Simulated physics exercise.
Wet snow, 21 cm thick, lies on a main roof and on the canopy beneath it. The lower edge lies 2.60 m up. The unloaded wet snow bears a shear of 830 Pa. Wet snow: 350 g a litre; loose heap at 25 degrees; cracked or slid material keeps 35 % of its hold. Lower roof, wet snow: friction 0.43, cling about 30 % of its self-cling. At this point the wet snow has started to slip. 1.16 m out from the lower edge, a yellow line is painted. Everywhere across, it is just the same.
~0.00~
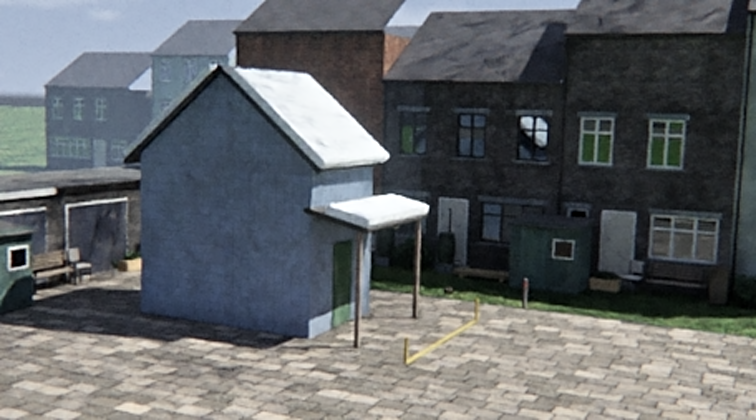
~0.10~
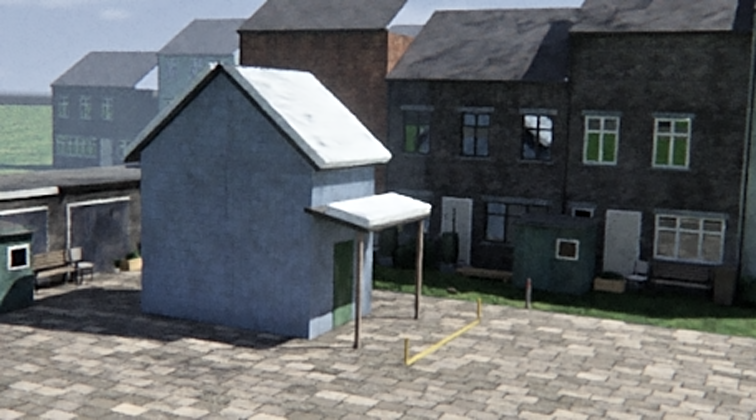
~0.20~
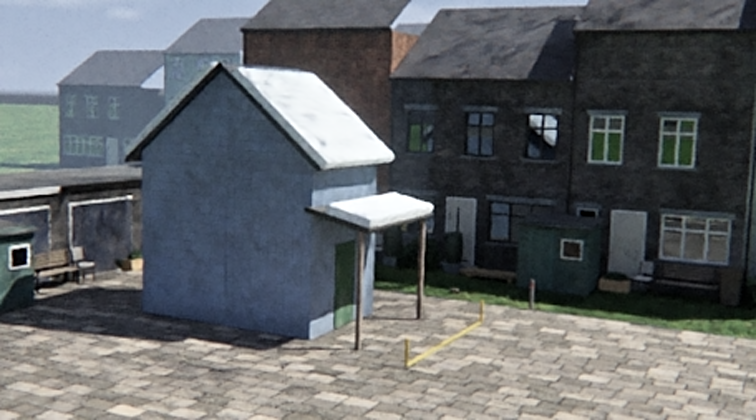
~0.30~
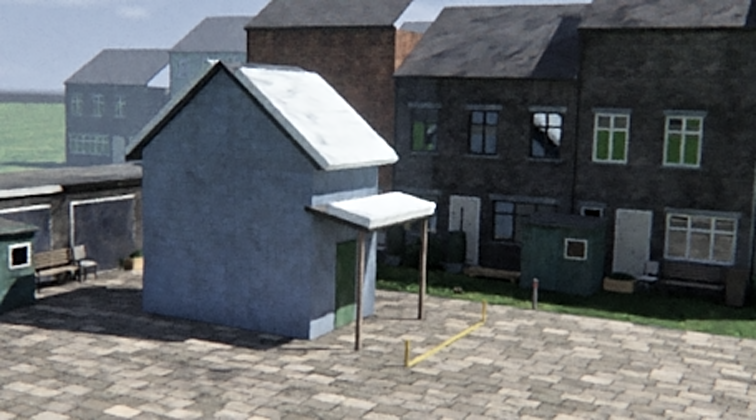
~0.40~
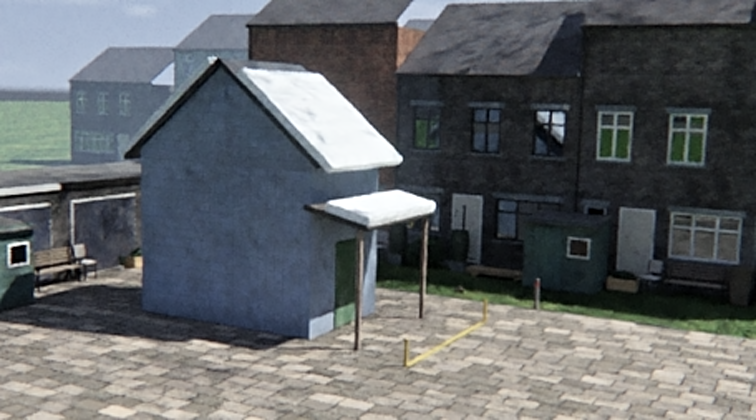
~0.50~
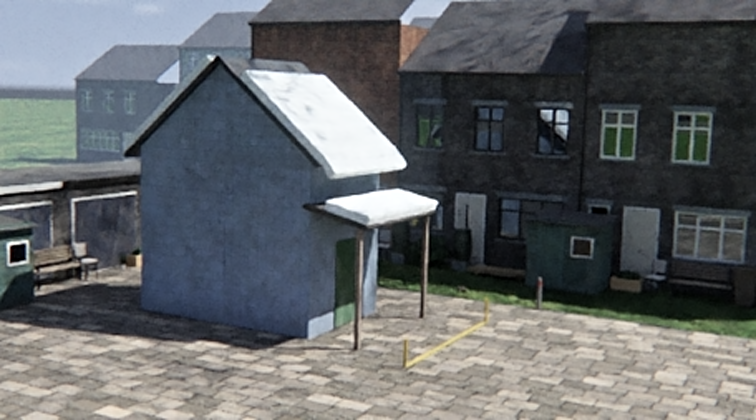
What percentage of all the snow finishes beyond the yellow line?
About 52 %.
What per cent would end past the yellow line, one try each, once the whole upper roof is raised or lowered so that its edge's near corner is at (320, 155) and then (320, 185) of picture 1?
It would be 60 percent for the first setting and 30 percent for the second.
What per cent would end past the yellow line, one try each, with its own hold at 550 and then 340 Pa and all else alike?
Going in order, it's 60 % and then 65 %.
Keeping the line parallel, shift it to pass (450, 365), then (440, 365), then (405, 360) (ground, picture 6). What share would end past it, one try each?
About 30 %, 35 %, 60 %.
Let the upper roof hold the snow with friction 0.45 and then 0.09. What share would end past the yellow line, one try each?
Respectively near 35 % and near 65 %.
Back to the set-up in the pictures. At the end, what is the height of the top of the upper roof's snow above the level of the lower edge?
Roughly 0.5 m.
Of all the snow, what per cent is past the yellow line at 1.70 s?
8 %.
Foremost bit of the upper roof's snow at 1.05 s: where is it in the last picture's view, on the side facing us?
Position: Approx. (366, 211).
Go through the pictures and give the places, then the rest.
Leading edge of the wet snow at (322, 158), in the first frame.
Leading edge of the wet snow at (322, 164), its middle shifted 1.4 cm, in the second frame.
Leading edge of the wet snow at (324, 165), its middle shifted 5.8 cm, 2 % of it past the upper edge, in one piece, in the third frame.
Leading edge of the wet snow at (327, 167), its middle shifted 14 cm, 4 % of it past the upper edge, in one piece, in the fourth frame.
Leading edge of the wet snow at (329, 166), its middle shifted 25 cm, 8 % of it past the upper edge, in one piece, in the fifth frame.
Leading edge of the wet snow at (332, 169), its middle shifted 40 cm, 13 % of it past the upper edge, cracking, in the sixth frame.
After 1.05 s, none is below the lower edge and 0 % is past the line.
After 1.70 s, 37 % is below the lower edge and 8 % is past the line.
After 2.35 s, 69 % is below the lower edge and 49 % is past the line.
After 3.00 s, 70 % is below the lower edge and 52 % is past the line.
After 3.30 s, at the end, 70 % is below the lower edge and 52 % is past the line.
